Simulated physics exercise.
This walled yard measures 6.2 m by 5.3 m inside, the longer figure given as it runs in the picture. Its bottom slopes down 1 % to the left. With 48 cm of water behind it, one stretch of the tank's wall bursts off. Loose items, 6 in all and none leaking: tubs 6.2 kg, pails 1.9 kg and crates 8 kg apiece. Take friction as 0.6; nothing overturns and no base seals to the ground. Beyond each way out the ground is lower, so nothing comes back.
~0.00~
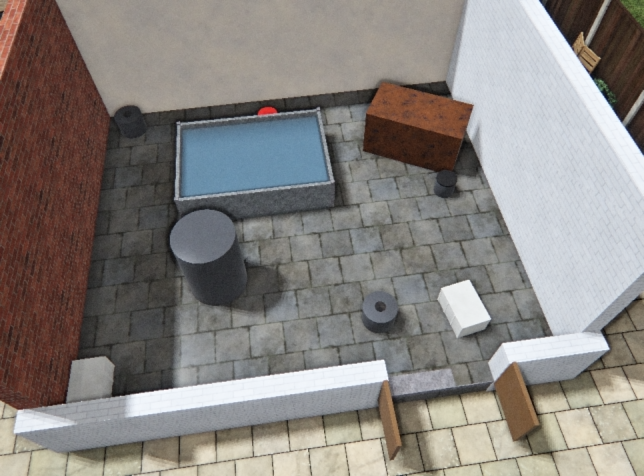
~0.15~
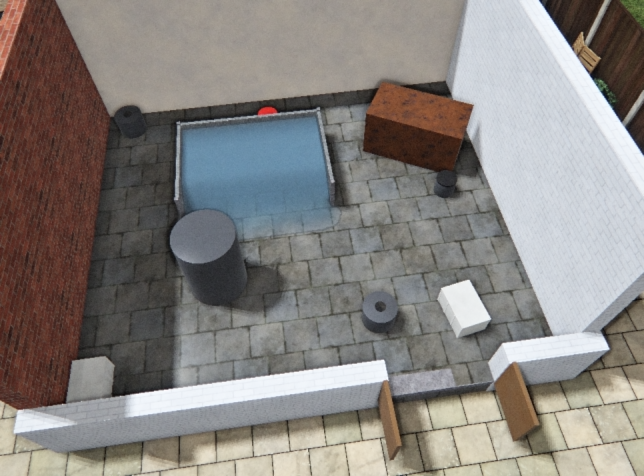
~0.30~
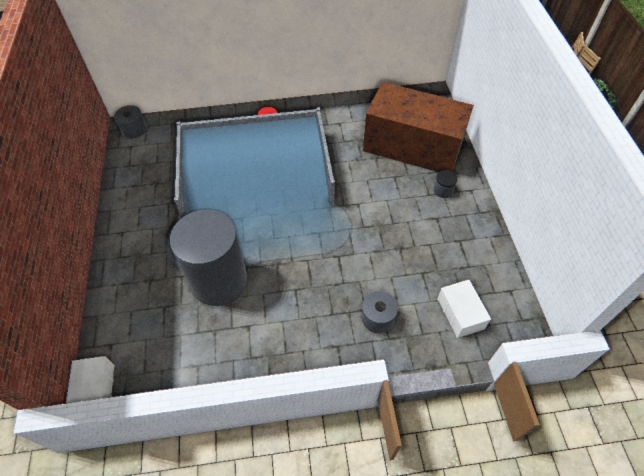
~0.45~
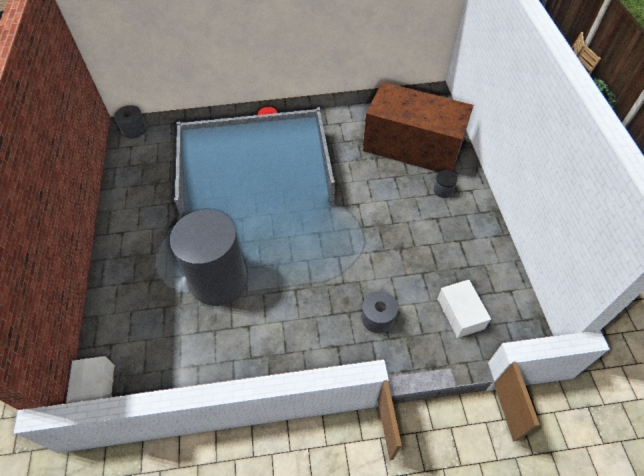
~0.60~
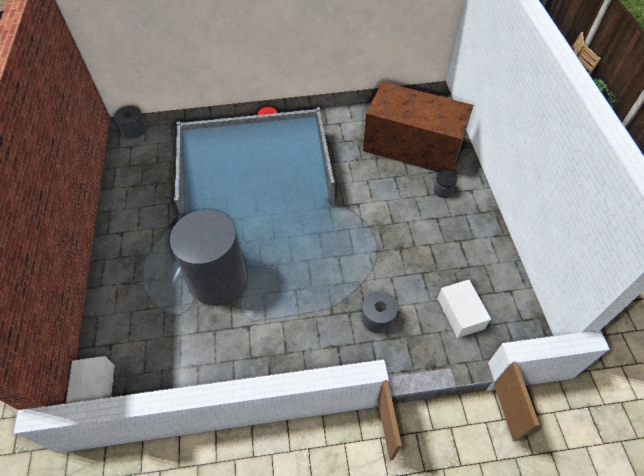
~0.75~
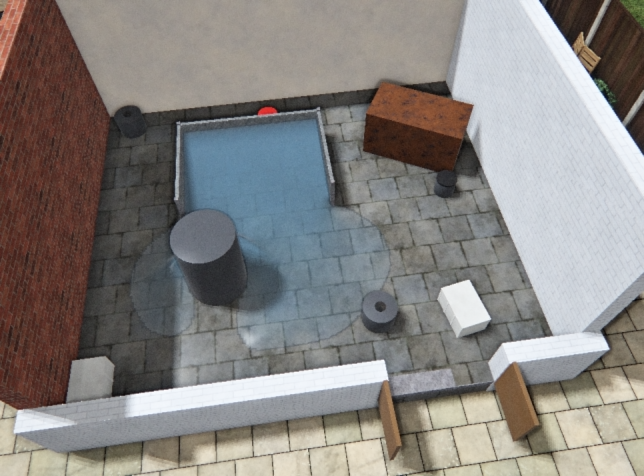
Water spreading from a tank's open front across a walled paved yard, flowing around a dark cylinder while scattered objects stay still.
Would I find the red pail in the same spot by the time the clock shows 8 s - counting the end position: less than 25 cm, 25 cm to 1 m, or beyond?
Red pail is nudged along.
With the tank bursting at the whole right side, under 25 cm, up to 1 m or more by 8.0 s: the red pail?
In that case the red pail ends far away.
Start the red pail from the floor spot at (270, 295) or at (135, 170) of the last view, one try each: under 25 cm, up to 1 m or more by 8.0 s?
In turn: It gets carried off; it travels far.
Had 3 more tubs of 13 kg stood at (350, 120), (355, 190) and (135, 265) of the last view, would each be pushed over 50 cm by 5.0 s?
In turn: Less, under, over.
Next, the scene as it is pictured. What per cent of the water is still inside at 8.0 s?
Some 82 per cent remains.
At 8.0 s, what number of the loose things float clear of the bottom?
3 of them.
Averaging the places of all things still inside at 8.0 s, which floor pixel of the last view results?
At about (268, 148).
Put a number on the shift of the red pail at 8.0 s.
About 40 cm.
After 1.6 s the red pail is near (268, 114), 0.0 m from its start, aground; 0 of 6 are out; 0 afloat.
After 3.6 s the red pail is near (268, 114), 0.0 m from its start, aground; 1 of 6 are out; 2 afloat.
After 5.6 s the red pail is near (268, 114), 0.0 m from its start, aground; 1 of 6 are out; 3 afloat.
After 8.0 s the red pail is near (291, 113), 0.4 m from its start, afloat; 1 of 6 are out; 3 afloat.
